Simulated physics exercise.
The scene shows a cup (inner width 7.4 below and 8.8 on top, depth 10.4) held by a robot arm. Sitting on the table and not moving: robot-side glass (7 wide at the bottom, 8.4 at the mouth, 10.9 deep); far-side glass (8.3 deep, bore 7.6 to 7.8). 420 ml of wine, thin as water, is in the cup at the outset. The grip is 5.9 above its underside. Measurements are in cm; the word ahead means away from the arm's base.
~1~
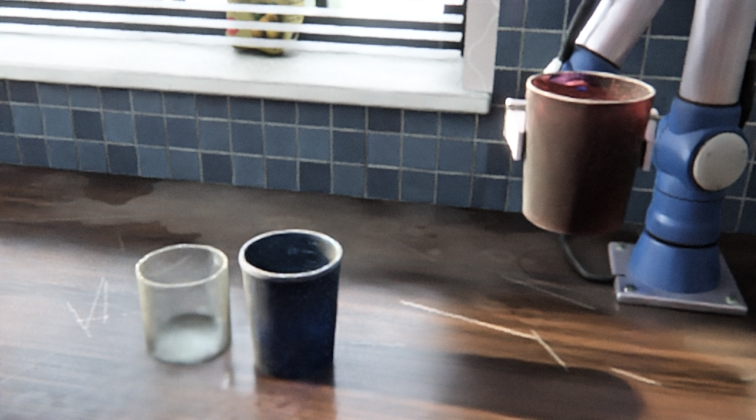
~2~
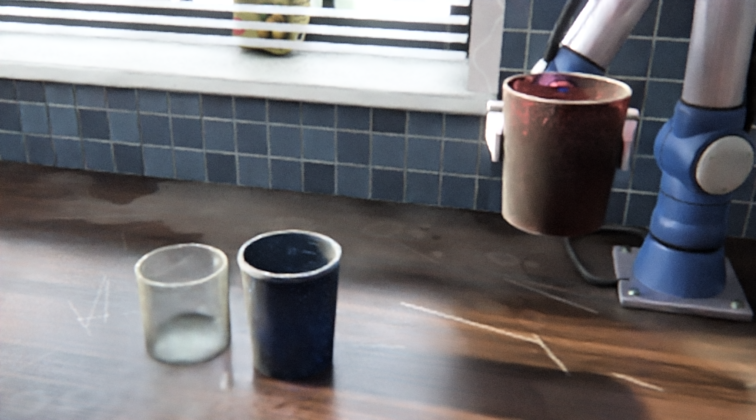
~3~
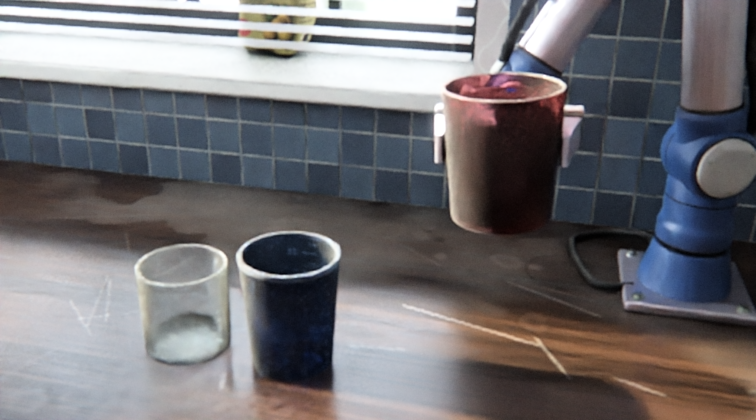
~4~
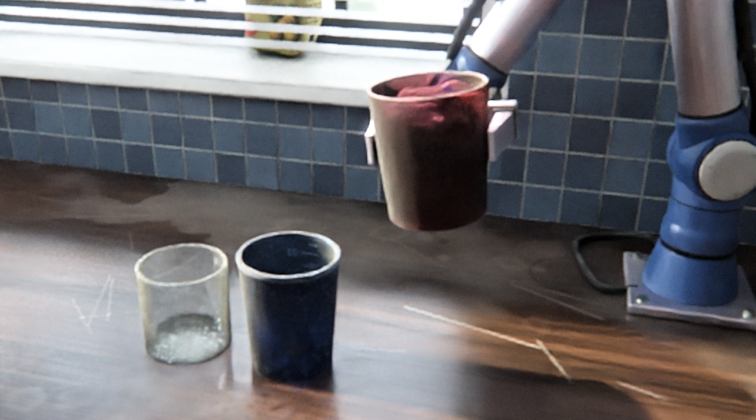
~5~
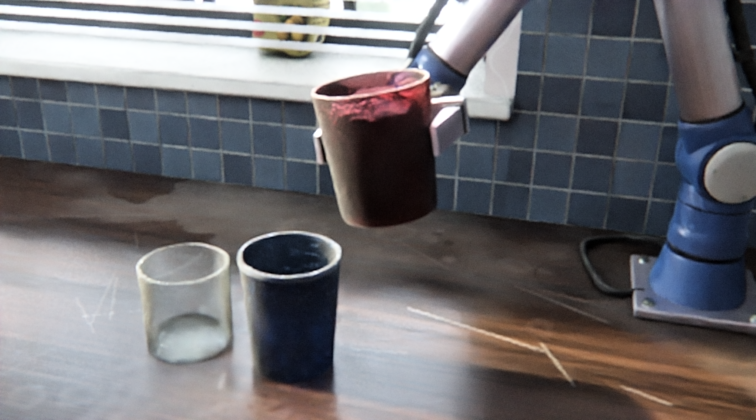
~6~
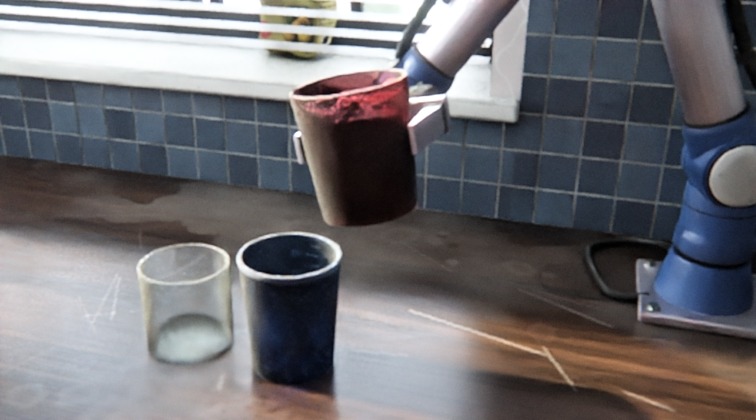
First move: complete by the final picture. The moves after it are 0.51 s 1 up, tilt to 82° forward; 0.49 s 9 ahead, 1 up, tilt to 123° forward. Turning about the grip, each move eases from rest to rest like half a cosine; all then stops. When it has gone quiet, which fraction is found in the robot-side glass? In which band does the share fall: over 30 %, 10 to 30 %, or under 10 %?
It falls under 10 %.
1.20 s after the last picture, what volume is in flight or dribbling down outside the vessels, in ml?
I'd say close to 40 ml.
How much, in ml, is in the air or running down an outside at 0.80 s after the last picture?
It comes to close to 50 ml.
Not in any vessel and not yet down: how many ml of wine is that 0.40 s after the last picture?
About 40 ml.
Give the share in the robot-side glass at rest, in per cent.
1 per cent or so.
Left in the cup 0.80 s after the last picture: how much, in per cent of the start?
30 %.
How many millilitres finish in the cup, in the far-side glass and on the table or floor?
Roughly 0 ml, 210 ml and 200 ml.
Then, 0.40 s after the last picture, tilted 74° forward, liquid up to 26 above the table; 365 ml in the cup, 5 ml in the robot-side glass, 45 ml in the air or running down outside.
Then, 0.80 s after the last picture, tilted 108° forward, liquid up to 23 above the table; 130 ml on the table or floor, 125 ml in the cup, 110 ml in the far-side glass, 50 ml in the air or running down outside.
Then, 1.20 s after the last picture, tilted 123° forward, liquid up to 29 above the table; 210 ml in the far-side glass, 160 ml on the table or floor, 5 ml in the robot-side glass, 40 ml in the air or running down outside.
Then, 2.00 s after the last picture, tilted 123° forward, liquid up to 5 above the table; 210 ml in the far-side glass, 205 ml on the table or floor, 5 ml in the robot-side glass.
Final state, 210 ml in the far-side glass, 205 ml on the table or floor, 5 ml in the robot-side glass. That is 1 % in the robot-side glass.
